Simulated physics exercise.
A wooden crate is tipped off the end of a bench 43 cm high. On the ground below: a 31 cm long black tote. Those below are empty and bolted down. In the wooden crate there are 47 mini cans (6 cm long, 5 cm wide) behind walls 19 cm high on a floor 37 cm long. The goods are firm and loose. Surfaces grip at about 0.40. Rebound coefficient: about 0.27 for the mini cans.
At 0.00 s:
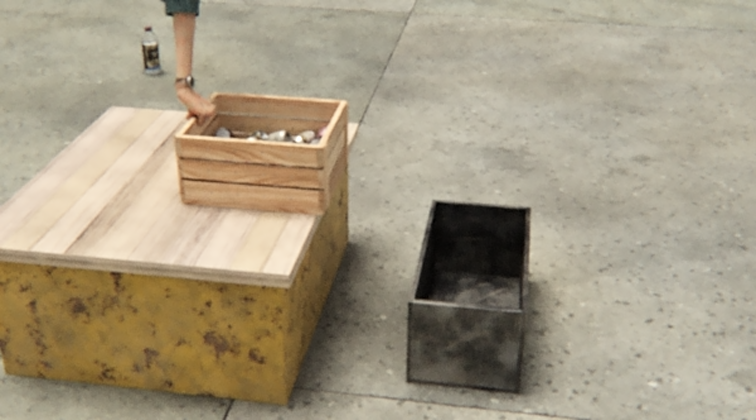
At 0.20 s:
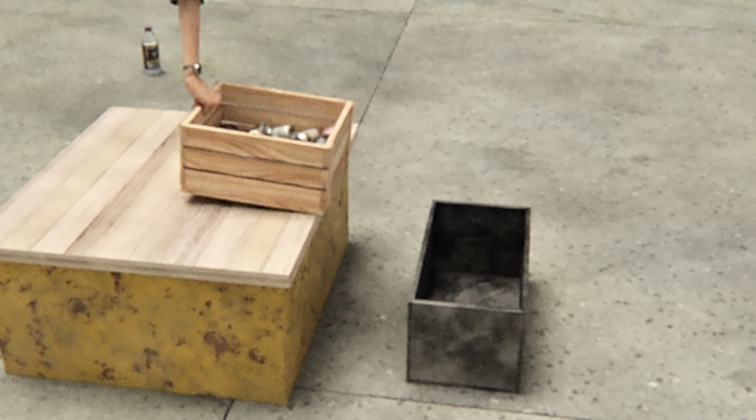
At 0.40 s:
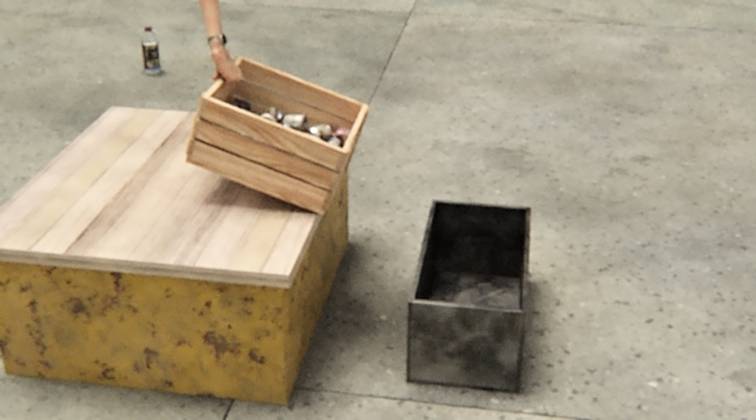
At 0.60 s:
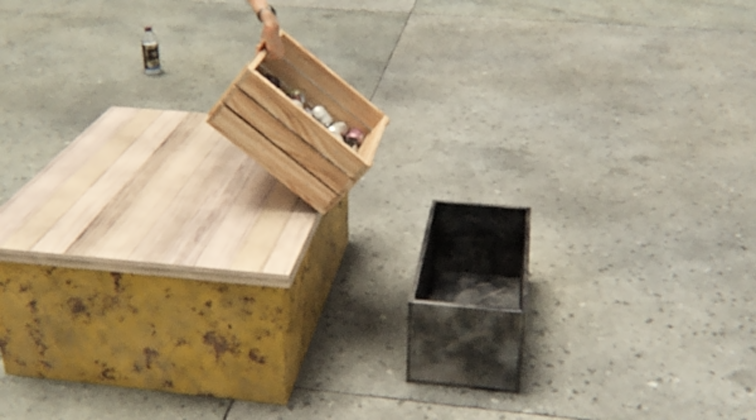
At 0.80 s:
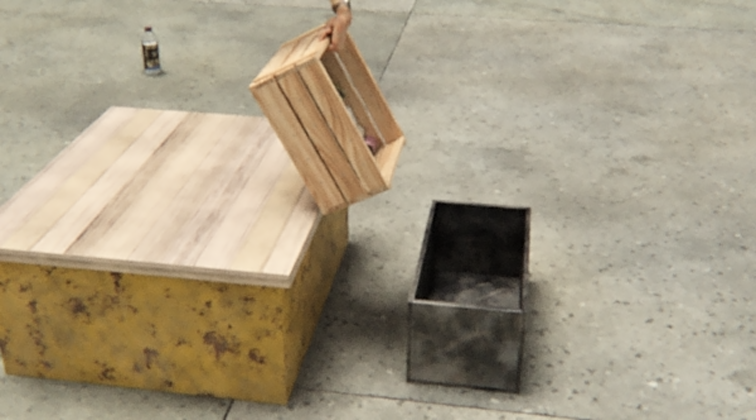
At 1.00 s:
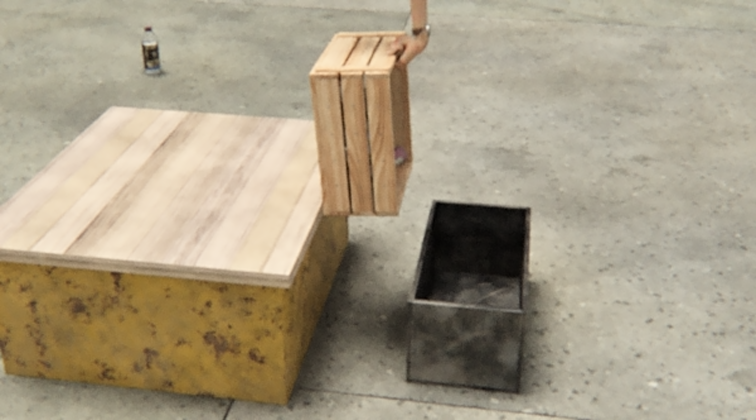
A slatted wooden crate holding small, pale, loose items sits at the right end of a plank-topped bench with scuffed yellow sides, seen from above on a grey concrete floor. An open black tote stands on the ground to the right, and a dark bottle stands behind at upper left. A hand grips the crate's far left side and steadily tilts it rightward over the bench's edge until it is nearly upright, while the view stays still.
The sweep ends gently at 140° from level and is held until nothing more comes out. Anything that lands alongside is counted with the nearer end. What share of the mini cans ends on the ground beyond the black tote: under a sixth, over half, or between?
Under a sixth of the mini cans end on the ground beyond the black tote.
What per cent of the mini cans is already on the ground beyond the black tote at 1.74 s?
Some 0 per cent by then.
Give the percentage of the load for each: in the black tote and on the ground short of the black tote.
About 70 and 30 per cent.
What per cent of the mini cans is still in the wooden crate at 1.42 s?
About 30 per cent.
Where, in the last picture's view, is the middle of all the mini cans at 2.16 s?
At about (472, 313).
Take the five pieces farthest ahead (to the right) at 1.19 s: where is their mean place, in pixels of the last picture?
Around (437, 208).
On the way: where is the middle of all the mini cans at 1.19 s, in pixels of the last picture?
Around (382, 169).
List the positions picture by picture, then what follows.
In the first frame (places track the rim corner closest to us here), wooden crate (318, 146); black tote (522, 311); tipped 0°; all still inside.
The second frame shows wooden crate (325, 146); tipped 5°.
The third frame shows wooden crate (342, 150); tipped 19°.
The fourth frame shows wooden crate (366, 162); tipped 38°.
The fifth frame shows wooden crate (387, 183); tipped 62°.
The sixth frame shows wooden crate (397, 211); black tote (522, 311); tipped 86°; all still inside.
After 1.19 s, tilt 107°; 42 still in the wooden crate, 1 in the black tote and 4 in the air.
After 1.42 s, tilt 128°; 15 still in the wooden crate, 19 in the black tote and 13 in the air.
After 1.74 s, tilt 140°; 34 in the black tote, 11 on the ground short of the black tote and 2 in the air.
When it is over (at 2.16 s), 34 in the black tote and 13 on the ground short of the black tote. Asked share, 0 of 47, 0 per cent.
